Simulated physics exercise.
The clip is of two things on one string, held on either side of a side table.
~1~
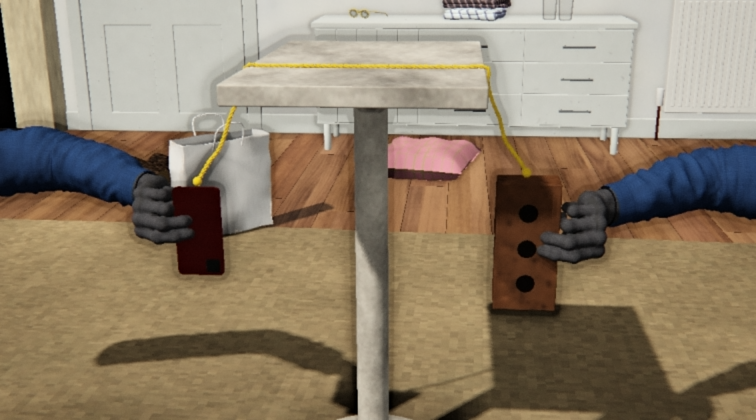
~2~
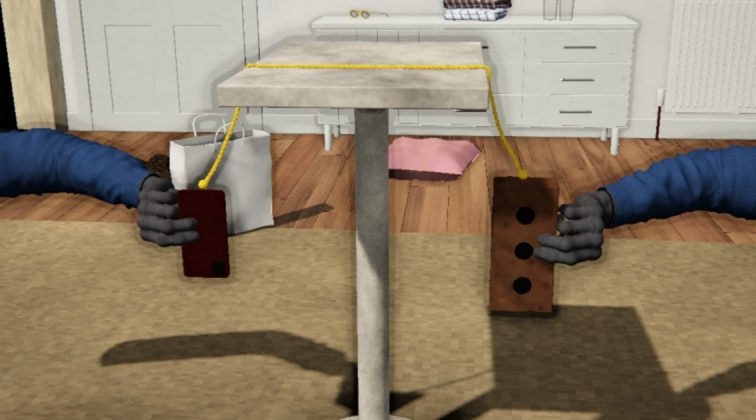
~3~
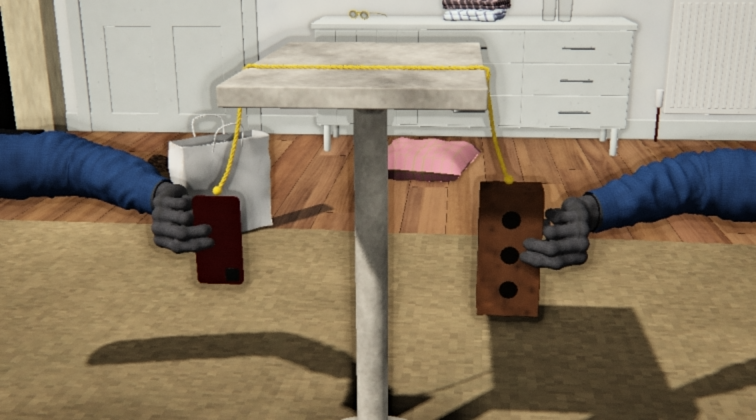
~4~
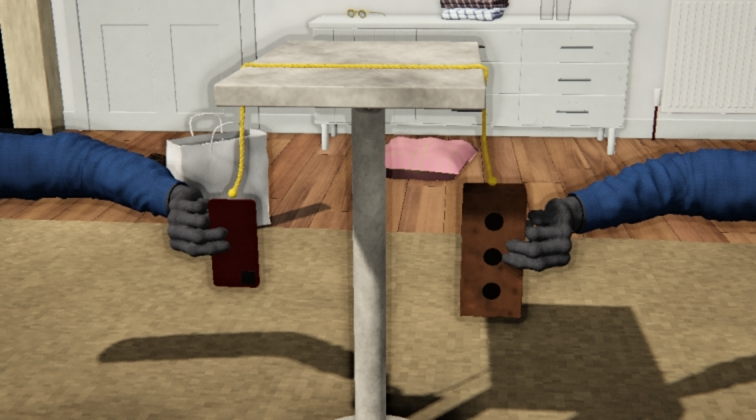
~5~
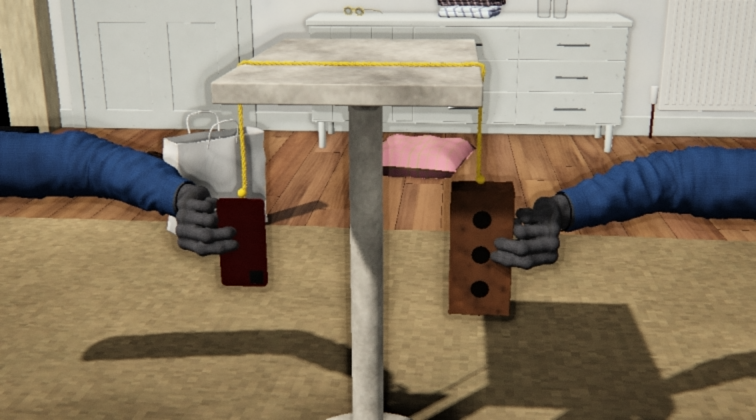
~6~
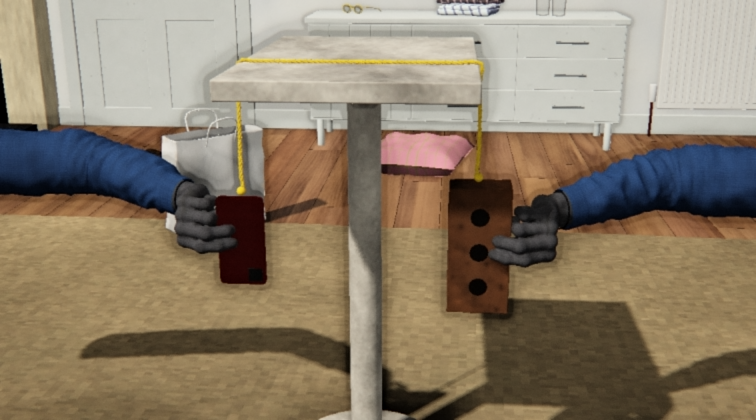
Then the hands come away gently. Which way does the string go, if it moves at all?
The string is pulled to the right.
Then, 0.72 s later than the last view, left phone pulled up onto the top near (578, 46); right brick down on the floor.
Then, 1.22 s later than the last view, left phone down on the floor; right brick down on the floor.
Finally, left phone down on the floor; right brick down on the floor. The string slides rightwards.
